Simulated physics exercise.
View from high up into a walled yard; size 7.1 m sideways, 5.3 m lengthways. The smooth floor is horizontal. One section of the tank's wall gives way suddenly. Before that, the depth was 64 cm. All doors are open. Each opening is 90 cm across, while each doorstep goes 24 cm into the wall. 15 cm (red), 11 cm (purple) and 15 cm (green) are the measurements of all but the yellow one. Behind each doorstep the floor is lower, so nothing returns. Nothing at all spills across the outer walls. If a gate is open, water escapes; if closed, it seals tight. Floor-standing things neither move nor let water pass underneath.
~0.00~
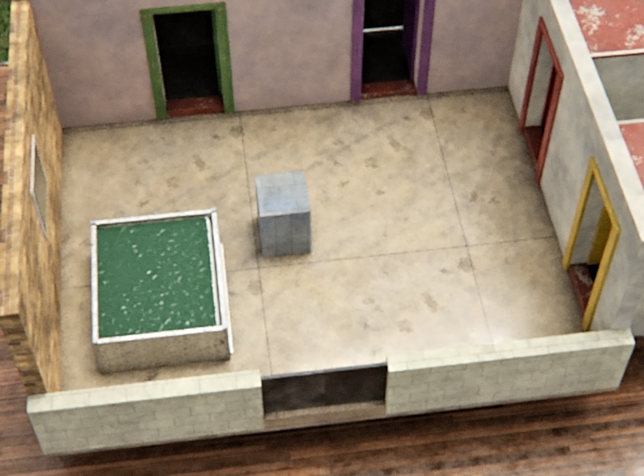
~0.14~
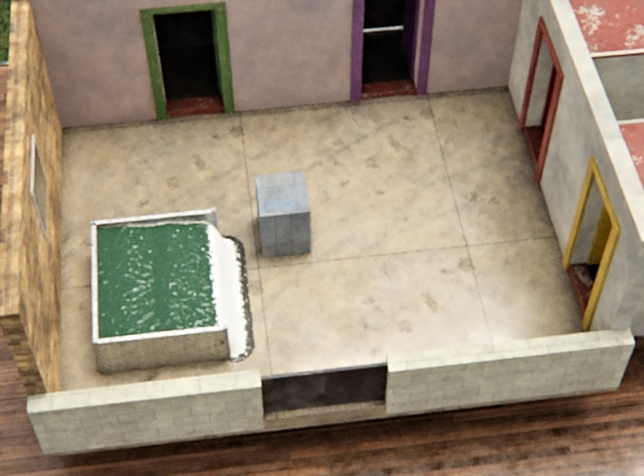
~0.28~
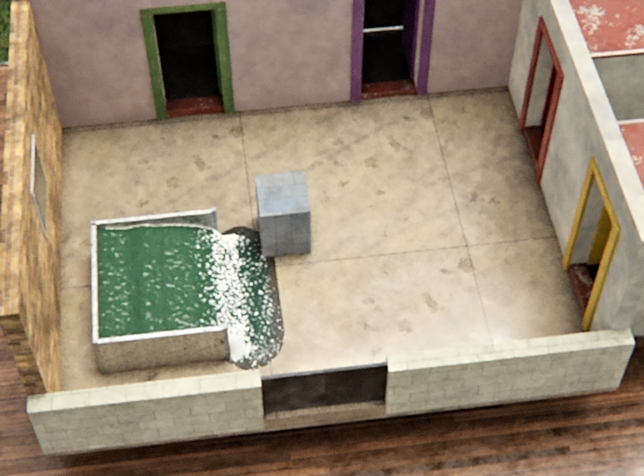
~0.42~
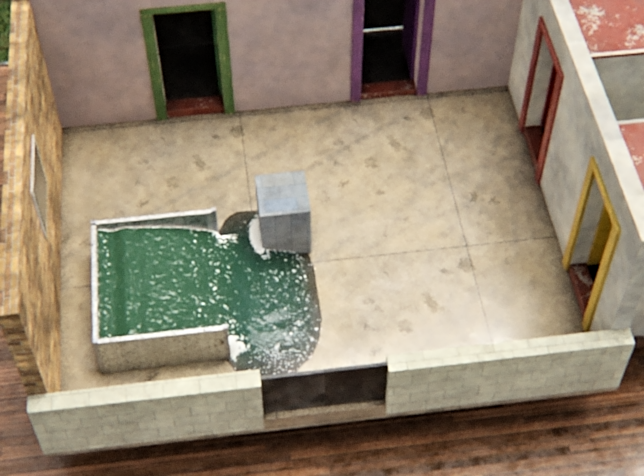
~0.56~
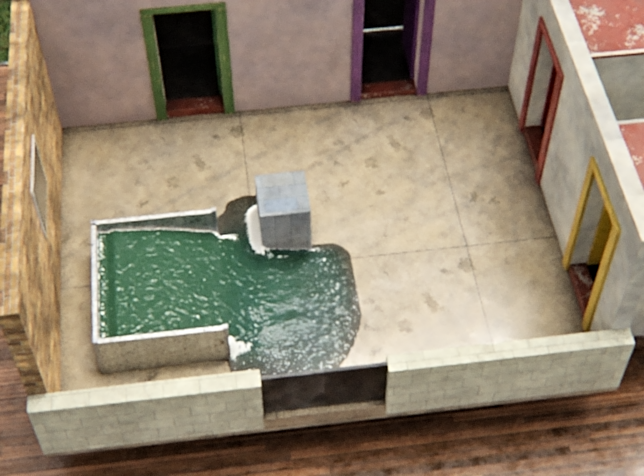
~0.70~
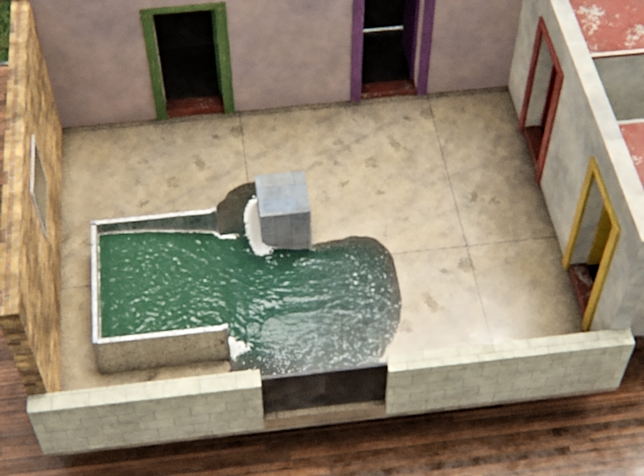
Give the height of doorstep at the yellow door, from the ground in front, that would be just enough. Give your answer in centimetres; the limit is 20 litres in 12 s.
Close to 22 cm.
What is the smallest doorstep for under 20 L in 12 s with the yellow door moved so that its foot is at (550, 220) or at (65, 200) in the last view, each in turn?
You'd want about 14.0 cm there first, then about 7.5 cm.
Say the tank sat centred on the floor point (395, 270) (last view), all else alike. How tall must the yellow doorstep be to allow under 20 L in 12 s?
Roughly 32 cm is needed.
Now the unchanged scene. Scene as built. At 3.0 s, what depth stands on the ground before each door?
In cm - red: 11, purple: 1, yellow: 27, green: 8.
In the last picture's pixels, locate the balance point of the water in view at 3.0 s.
I'd put it close to (372, 277).
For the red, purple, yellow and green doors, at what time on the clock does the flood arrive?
Red 2.2 s, purple 3.0 s, yellow 1.5 s, green 1.6 s.
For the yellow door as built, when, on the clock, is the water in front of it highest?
Roughly at 2.8 s.
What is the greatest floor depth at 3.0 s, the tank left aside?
Max depth: About 32 cm.
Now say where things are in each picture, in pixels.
In the first frame, the tank at (158, 277) is whole and still, 64 cm deep; the yellow door at (589, 253) is dry.
In the second frame, water pours out at (219, 288) and has run 0.3 m, to (246, 350); about 9 cm deep outside, 64 cm at the back.
In the third frame, the front is at (277, 343), 0.7 m from the gap at (220, 289); 1.4 m2 of floor is wet, 64 cm left at the back.
In the fourth frame, water pours out at (220, 291) and has run 1.2 m, to (315, 323); about 11 cm deep outside, 58 cm at the back.
In the fifth frame, the gap is at (220, 291), the front 1.8 m out at (354, 319); the back of the tank holds 54 cm.
In the sixth frame, water pours out at (220, 291) and has run 2.4 m, to (394, 300); about 7 cm deep outside, 53 cm at the back; the yellow door at (589, 253), 4.9 m from the gap, is still 2.5 m from the nearest water.
After 1.4 s water covers 45 % of the floor, deepest (34 cm) near (252, 249); it has not reached the yellow door.
After 3.0 s water covers 65 % of the floor, deepest (32 cm) near (548, 347); 27 cm at the yellow door, 50 litres in over its 15 cm doorstep.
After 12.0 s water covers 100 % of the floor, deepest (12 cm) near (61, 426); 3 cm at the yellow door, 90 litres in over its 15 cm doorstep.
At the yellow door as built, the water arrived by 1.5 s and peaked near 27 cm at 2.8 s.
Run again over the same 12 s with other heights there, 49 litres in over 18.5 cm, 7 litres over 25.5 cm. The limit of 20 litres is kept from about 22 cm up.
